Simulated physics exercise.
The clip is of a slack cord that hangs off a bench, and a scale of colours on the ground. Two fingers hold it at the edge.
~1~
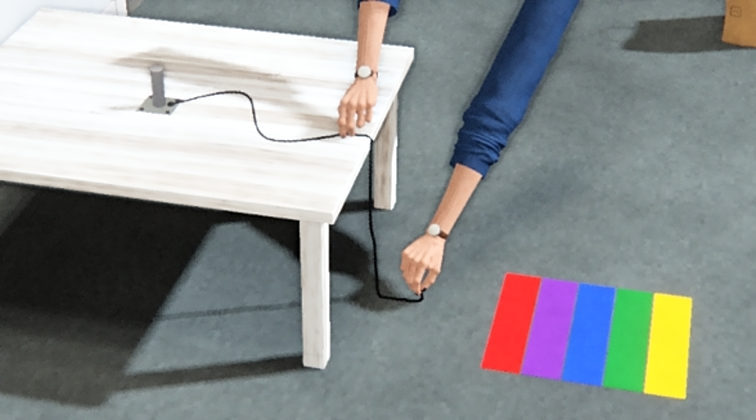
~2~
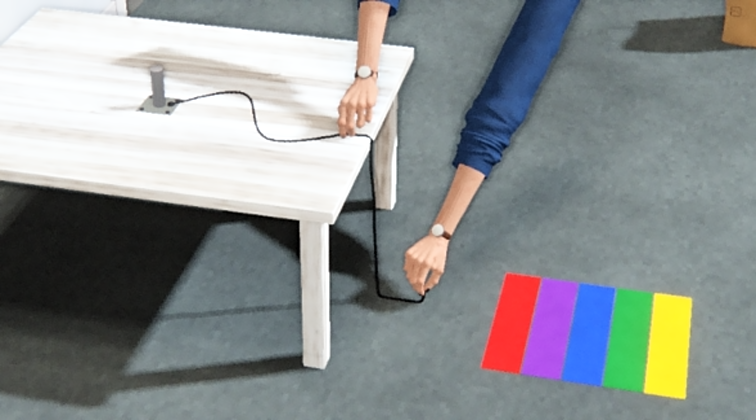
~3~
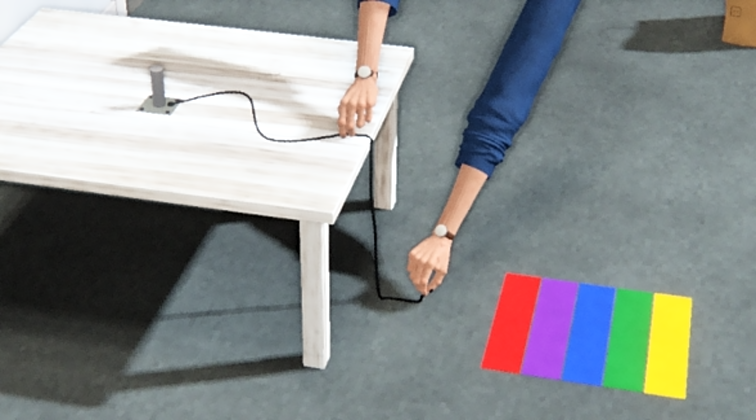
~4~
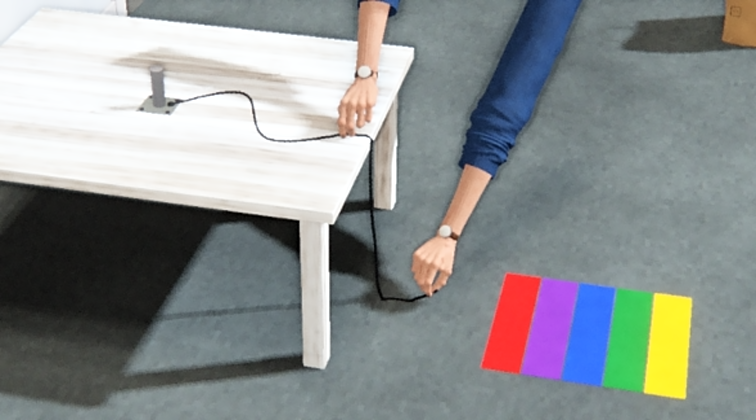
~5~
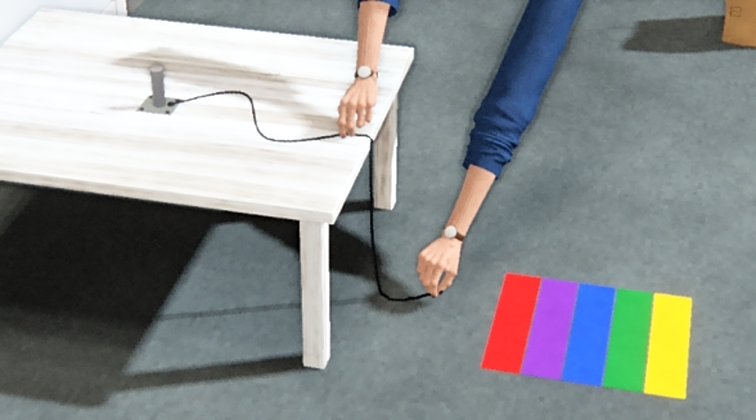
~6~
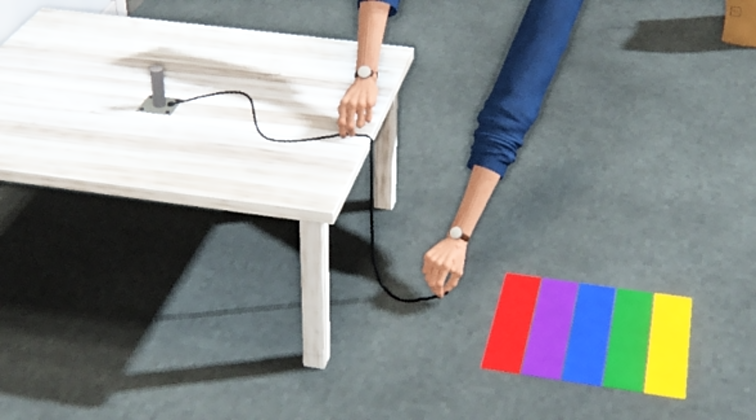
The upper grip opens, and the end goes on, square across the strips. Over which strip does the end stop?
The green one.
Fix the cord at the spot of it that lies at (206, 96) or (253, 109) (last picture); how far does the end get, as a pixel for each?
The places are (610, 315) and (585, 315).
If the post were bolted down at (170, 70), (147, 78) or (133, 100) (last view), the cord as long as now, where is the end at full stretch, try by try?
About (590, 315), (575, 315) and (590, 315).
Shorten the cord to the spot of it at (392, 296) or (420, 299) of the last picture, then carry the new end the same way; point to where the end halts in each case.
Try by try, around (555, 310) and (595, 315).
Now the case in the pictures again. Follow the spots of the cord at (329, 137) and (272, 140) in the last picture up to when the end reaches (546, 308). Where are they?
At (378, 165), then (345, 132).
Soon after, end near (547, 308); over purple.
Then, end near (598, 316); over blue.
At full stretch, end near (629, 320); over green. It halts on the green strip.
